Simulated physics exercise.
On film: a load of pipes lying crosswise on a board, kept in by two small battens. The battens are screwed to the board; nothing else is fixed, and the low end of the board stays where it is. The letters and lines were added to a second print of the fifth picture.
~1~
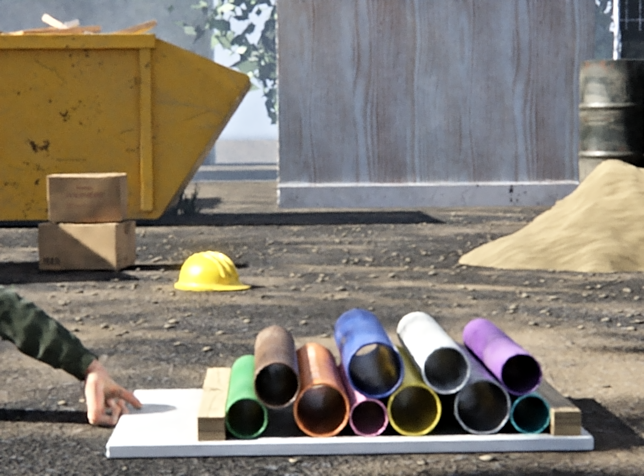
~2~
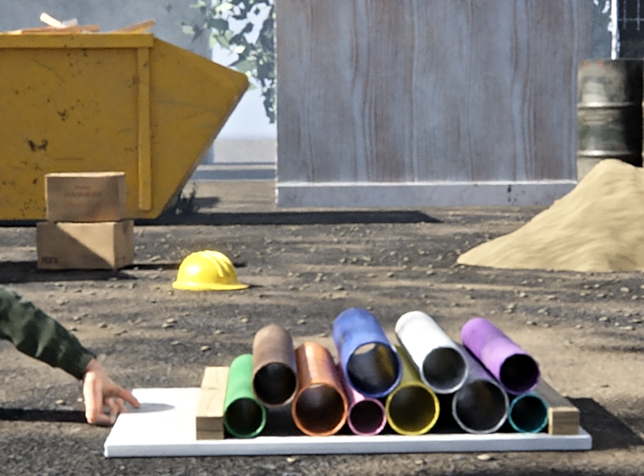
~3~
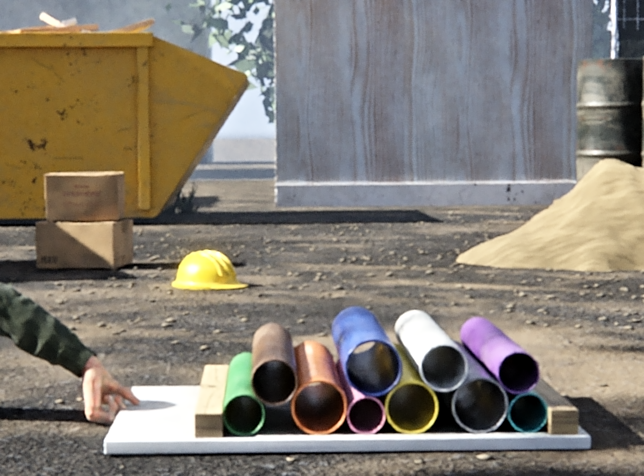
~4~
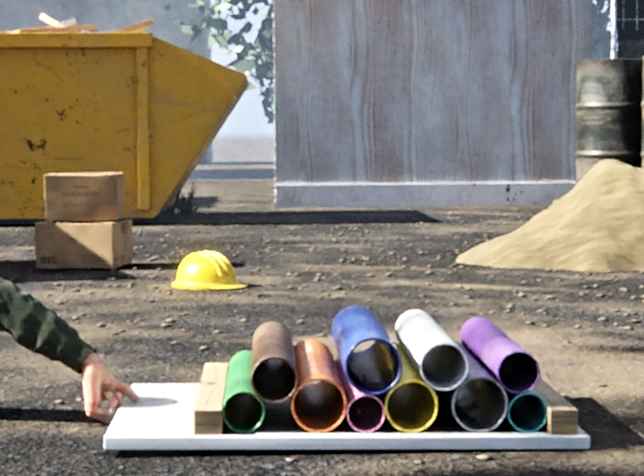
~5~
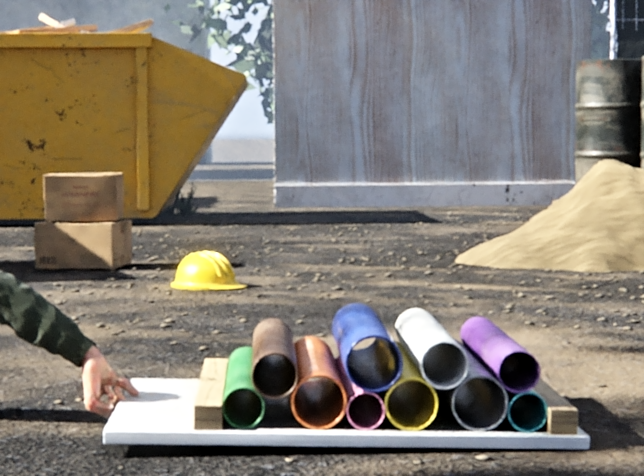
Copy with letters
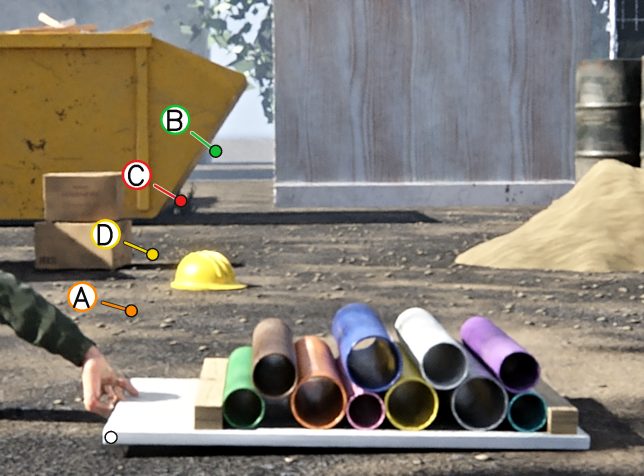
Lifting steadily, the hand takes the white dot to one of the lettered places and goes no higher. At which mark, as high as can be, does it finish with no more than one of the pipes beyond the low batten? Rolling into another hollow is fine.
The highest mark that will do is C.
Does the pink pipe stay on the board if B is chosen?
Yes, with B.
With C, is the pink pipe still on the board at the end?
Yes, with C.
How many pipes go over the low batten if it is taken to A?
With A, one.
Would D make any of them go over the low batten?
At D: Yes.
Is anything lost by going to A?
At A: Yes.
On the marked copy, A at (131, 311); B at (216, 151); C at (181, 201); D at (153, 254); the white dot at (111, 438).
With C. Early on, board at 18°.
Further on, board at 31°.
At the end, board at 31°, one over the low batten (purple).
As for the rest, A one over the low batten (purple); B two over the low batten (white, purple); D one over the low batten (purple).
